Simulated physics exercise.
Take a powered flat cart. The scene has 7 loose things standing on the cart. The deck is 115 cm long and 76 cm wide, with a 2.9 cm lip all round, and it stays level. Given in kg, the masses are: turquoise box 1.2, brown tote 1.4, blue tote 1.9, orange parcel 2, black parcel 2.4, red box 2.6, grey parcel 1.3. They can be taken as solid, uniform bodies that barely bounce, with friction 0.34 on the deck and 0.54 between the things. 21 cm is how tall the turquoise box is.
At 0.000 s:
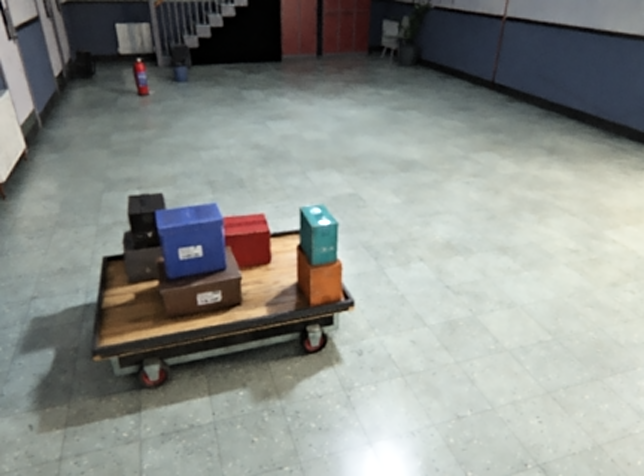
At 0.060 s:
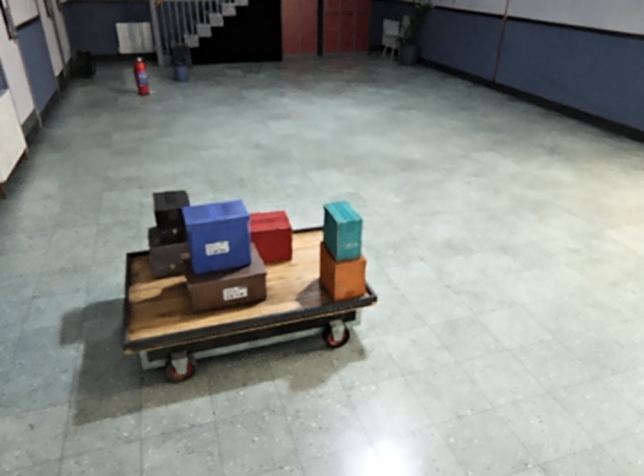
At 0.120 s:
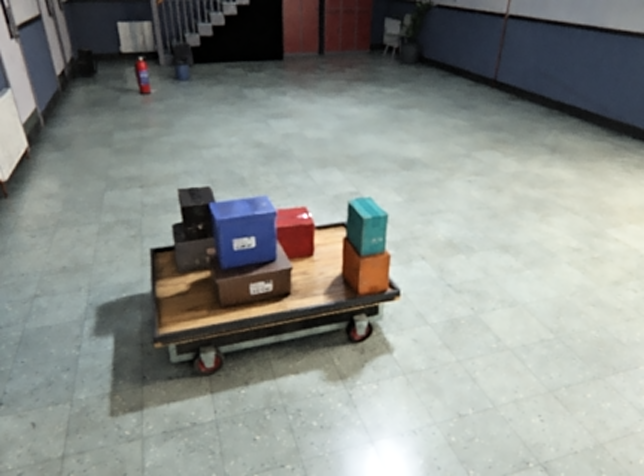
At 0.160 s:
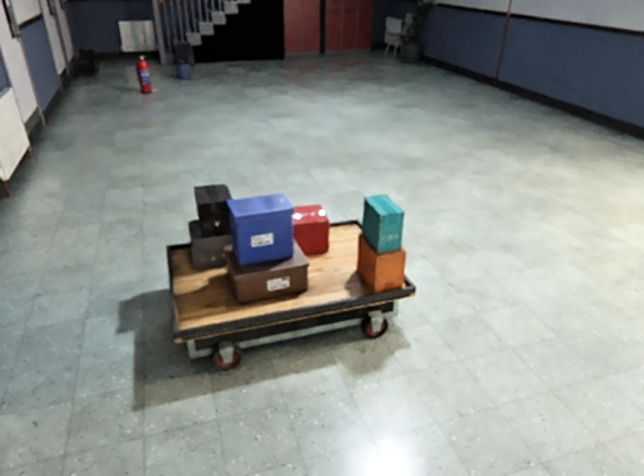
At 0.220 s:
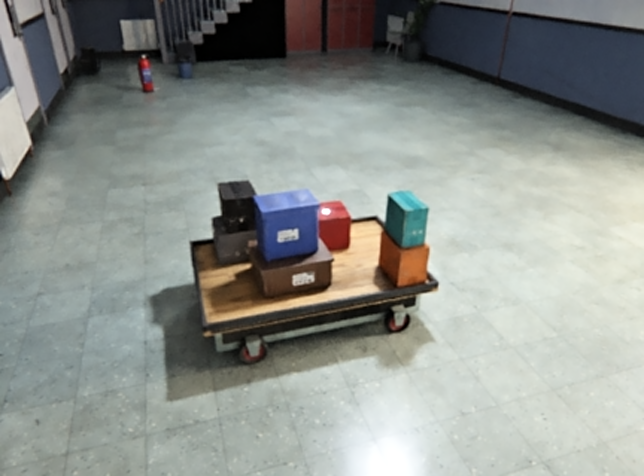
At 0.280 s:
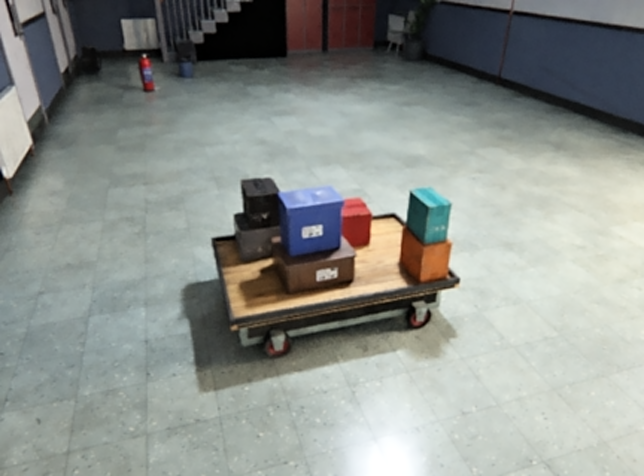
To begin with, a flat cart stands at the left on a tiled floor, carrying blue, brown, black, grey, red, turquoise and orange boxes, some stacked. It then rolls steadily rightward to around the middle of the view, the boxes riding along with no clear shift on its deck.
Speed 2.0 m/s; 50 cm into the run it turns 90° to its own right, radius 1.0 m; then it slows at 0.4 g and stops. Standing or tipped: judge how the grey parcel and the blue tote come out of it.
As I see it, the grey parcel is not brought down; the blue tote is not brought down.
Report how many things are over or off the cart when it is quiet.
My answer is 3.
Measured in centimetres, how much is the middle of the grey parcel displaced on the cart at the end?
Net distance near 10 cm.
Around 0.58 s, cart has run 116 cm, turned 29°; blue tote shifted 10 cm near (425, 221); turquoise box shifted 41 cm; orange parcel shifted 36 cm.
Around 0.88 s, cart has run 176 cm, turned 64°; turquoise box now off the cart; blue tote shifted 12 cm near (551, 265); grey parcel shifted 2 cm near (516, 267).
Around 1.28 s, cart has run 254 cm, turned 90°; orange parcel and black parcel now off the cart; blue tote shifted 11 cm; brown tote shifted 6 cm.
Around 1.58 s, cart has run 285 cm, turned 90°; blue tote shifted 14 cm; grey parcel shifted 5 cm; red box shifted 14 cm.
Finally (2.2 s), off the cart and tipped over, turquoise box, orange parcel and black parcel; not toppled but over 10 cm from the start, brown tote, blue tote, red box and grey parcel.
